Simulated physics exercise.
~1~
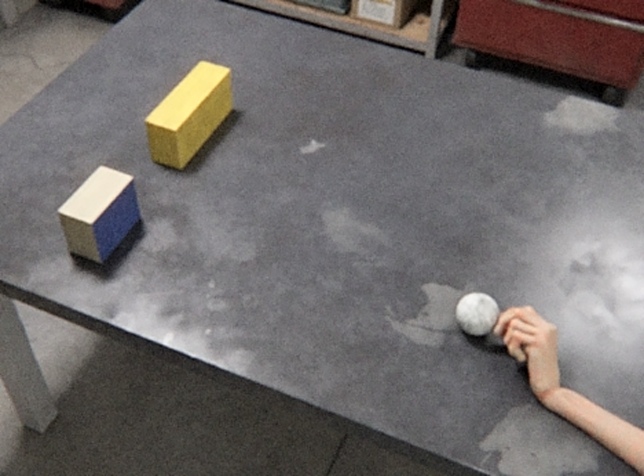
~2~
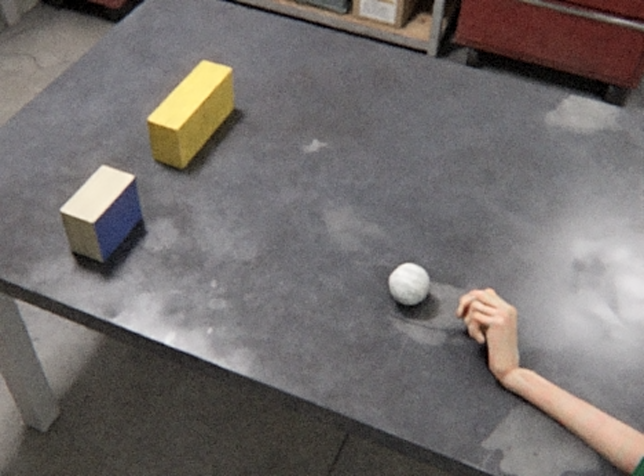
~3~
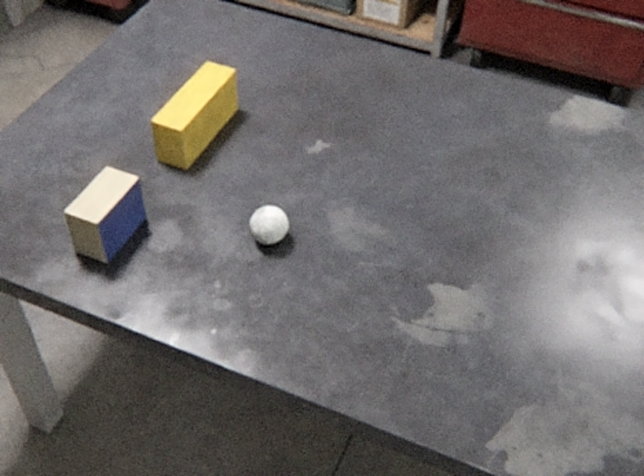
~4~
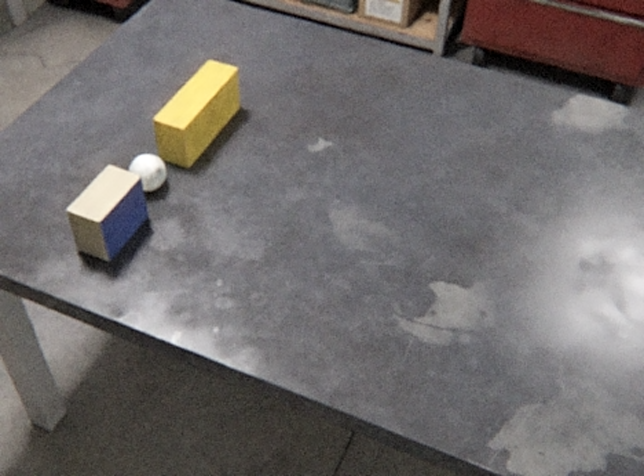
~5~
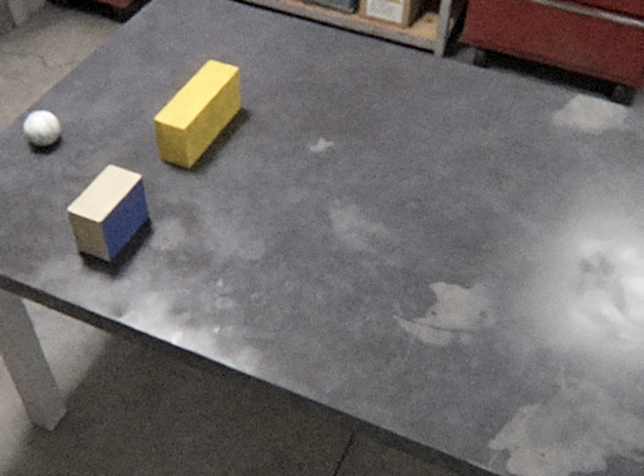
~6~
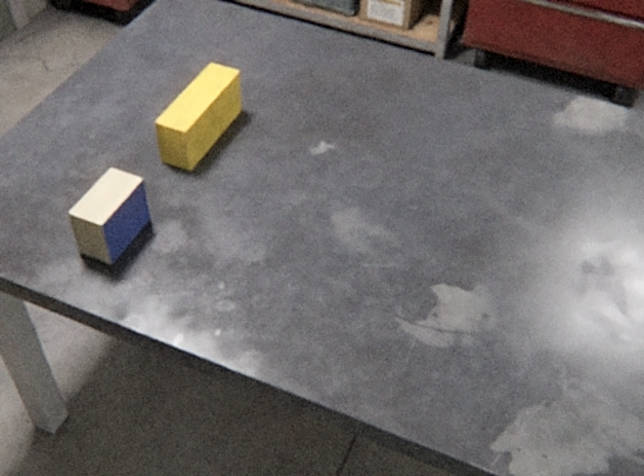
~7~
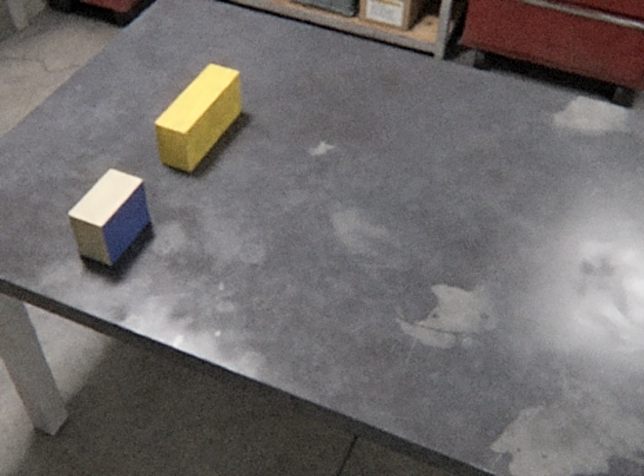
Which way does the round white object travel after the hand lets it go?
It rolls to the left across the table.
